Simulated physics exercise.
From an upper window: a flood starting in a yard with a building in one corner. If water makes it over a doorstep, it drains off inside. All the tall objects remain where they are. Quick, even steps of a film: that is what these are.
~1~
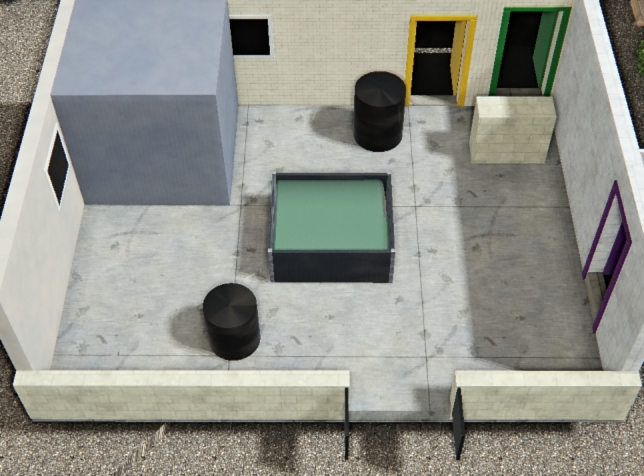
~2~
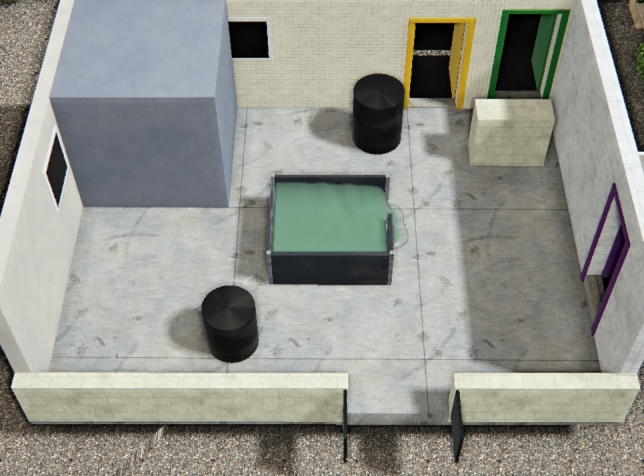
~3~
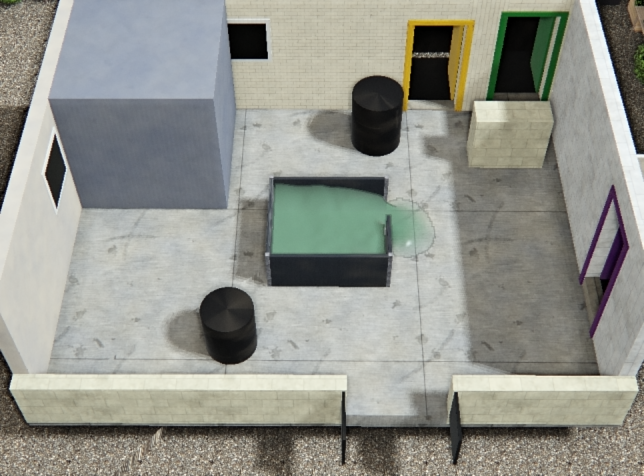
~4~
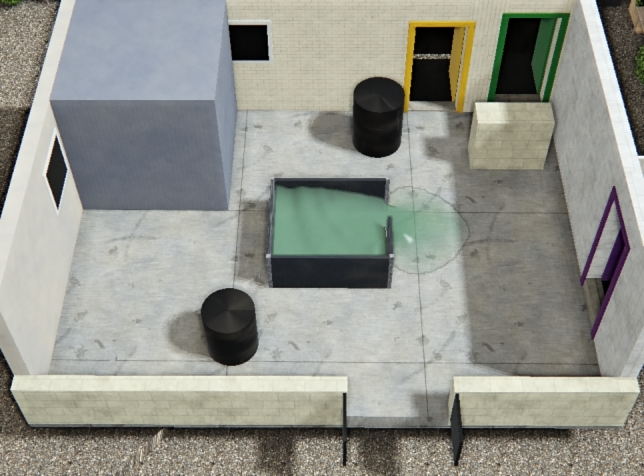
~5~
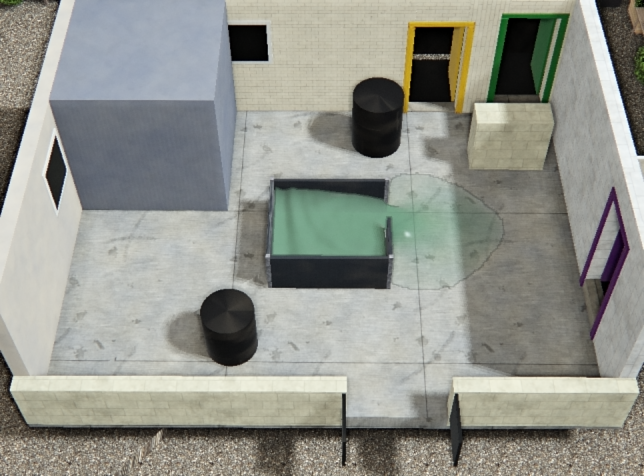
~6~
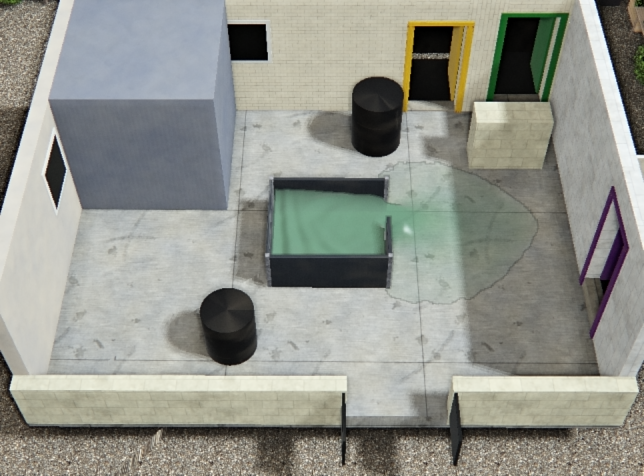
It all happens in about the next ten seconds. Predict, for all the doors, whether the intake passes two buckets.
My prediction: At the purple door it does not pass two; at the green door it does not pass two; at the yellow door it passes two buckets.
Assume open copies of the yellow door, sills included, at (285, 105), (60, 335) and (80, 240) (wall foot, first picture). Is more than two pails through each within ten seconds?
They turn out short, short and short.
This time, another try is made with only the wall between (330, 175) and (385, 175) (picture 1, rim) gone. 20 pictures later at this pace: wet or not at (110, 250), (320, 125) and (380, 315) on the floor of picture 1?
Listed order gives left alone; sopping; left alone.
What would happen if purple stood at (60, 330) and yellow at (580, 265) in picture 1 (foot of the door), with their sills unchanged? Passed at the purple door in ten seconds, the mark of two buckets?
Purple: Comes in low.
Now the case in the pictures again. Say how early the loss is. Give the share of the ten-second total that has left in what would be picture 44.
I get 40 percent.
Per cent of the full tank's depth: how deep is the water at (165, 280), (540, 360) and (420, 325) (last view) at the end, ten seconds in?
Taking the places in turn, I get roughly 2, 12 and 6 percent.
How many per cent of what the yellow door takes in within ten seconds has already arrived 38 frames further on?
Around 55 in a hundred.
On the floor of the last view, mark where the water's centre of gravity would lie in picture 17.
Near (417, 233).
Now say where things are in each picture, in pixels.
The first frame shows still water in the open tank at (332, 214).
In the second frame, the front is at (397, 245), out from the gap at (386, 217).
In the third frame, the front is at (430, 233), out from the gap at (384, 220).
In the fourth frame, water pours out at (385, 222) and has run to (463, 237).
In the fifth frame, water pours out at (385, 222) and has run to (496, 219).
In the sixth frame, the front is at (531, 221), out from the gap at (384, 221).
A moment on, water covers 25 % of the floor; the purple door wet at the sill, nothing in, the green door not reached, the yellow door not reached.
Next, water covers 30 % of the floor; the purple door wet at the sill, nothing in, the green door wet at the sill, nothing in, the yellow door under two buckets in.
Then, water covers 35 % of the floor; the purple door wet at the sill, nothing in, the green door wet at the sill, nothing in, the yellow door under two buckets in.
Later, water covers 55 % of the floor; the purple door wet at the sill, nothing in, the green door wet at the sill, nothing in, the yellow door over two buckets in.
In the end, water covers 80 % of the floor; the purple door wet at the sill, nothing in, the green door wet at the sill, nothing in, the yellow door far over two buckets in.
